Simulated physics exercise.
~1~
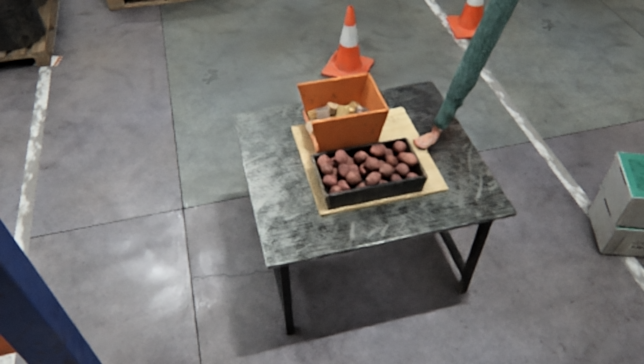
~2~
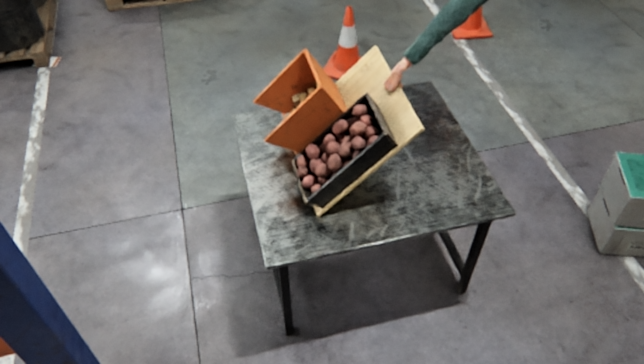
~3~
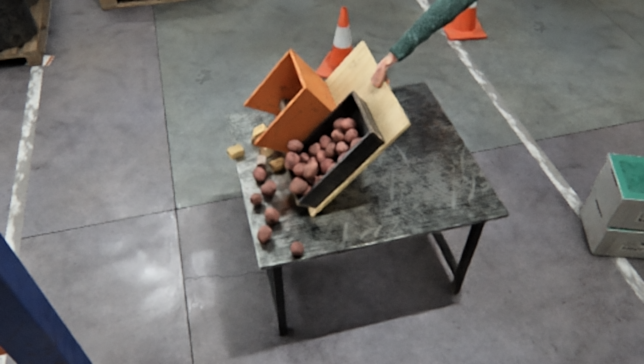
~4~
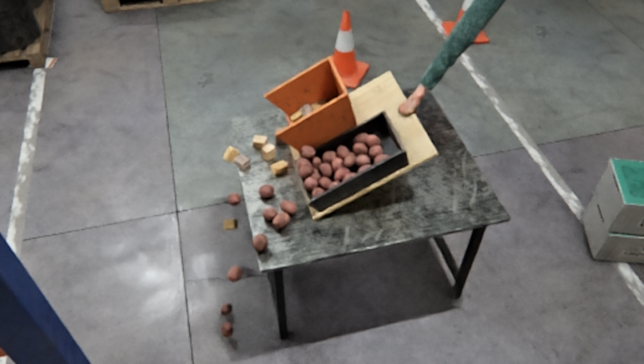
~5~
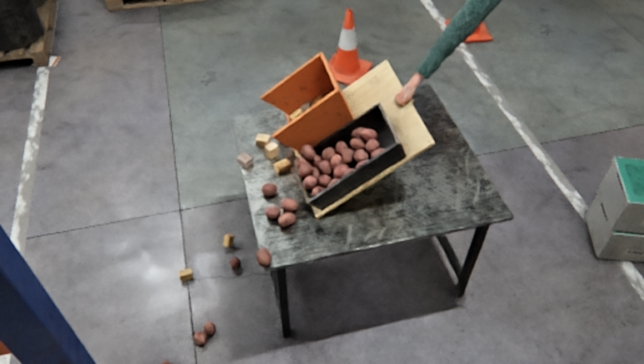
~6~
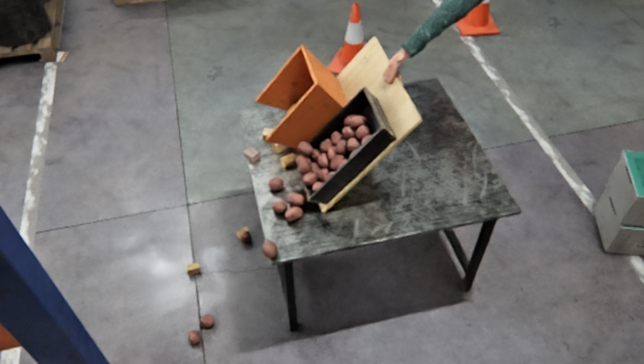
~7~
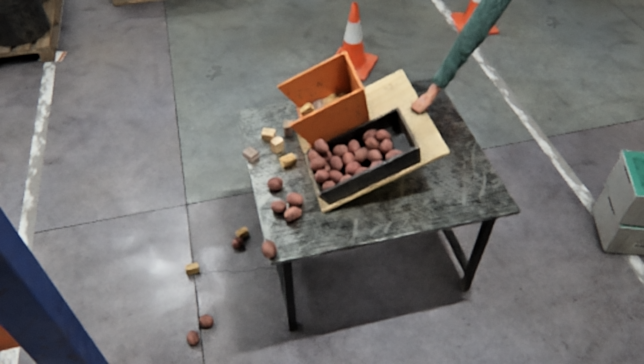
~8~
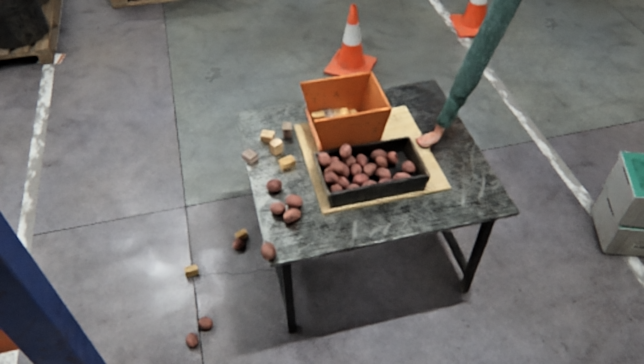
A shelf board holding a black tub of red potatoes and an orange tub of wooden blocks lies flat on a dark table. A hand at its right edge lifts that side, tipping the board steeply to the left. Potatoes and a few blocks tumble from the tubs onto the tabletop, and some drop over the edge to the floor. The hand lowers the board partway, then raises it steeply again, with little more spilling. Finally it sets the board flat, with most potatoes still in the black tub and the spilled pieces scattered on table and floor.
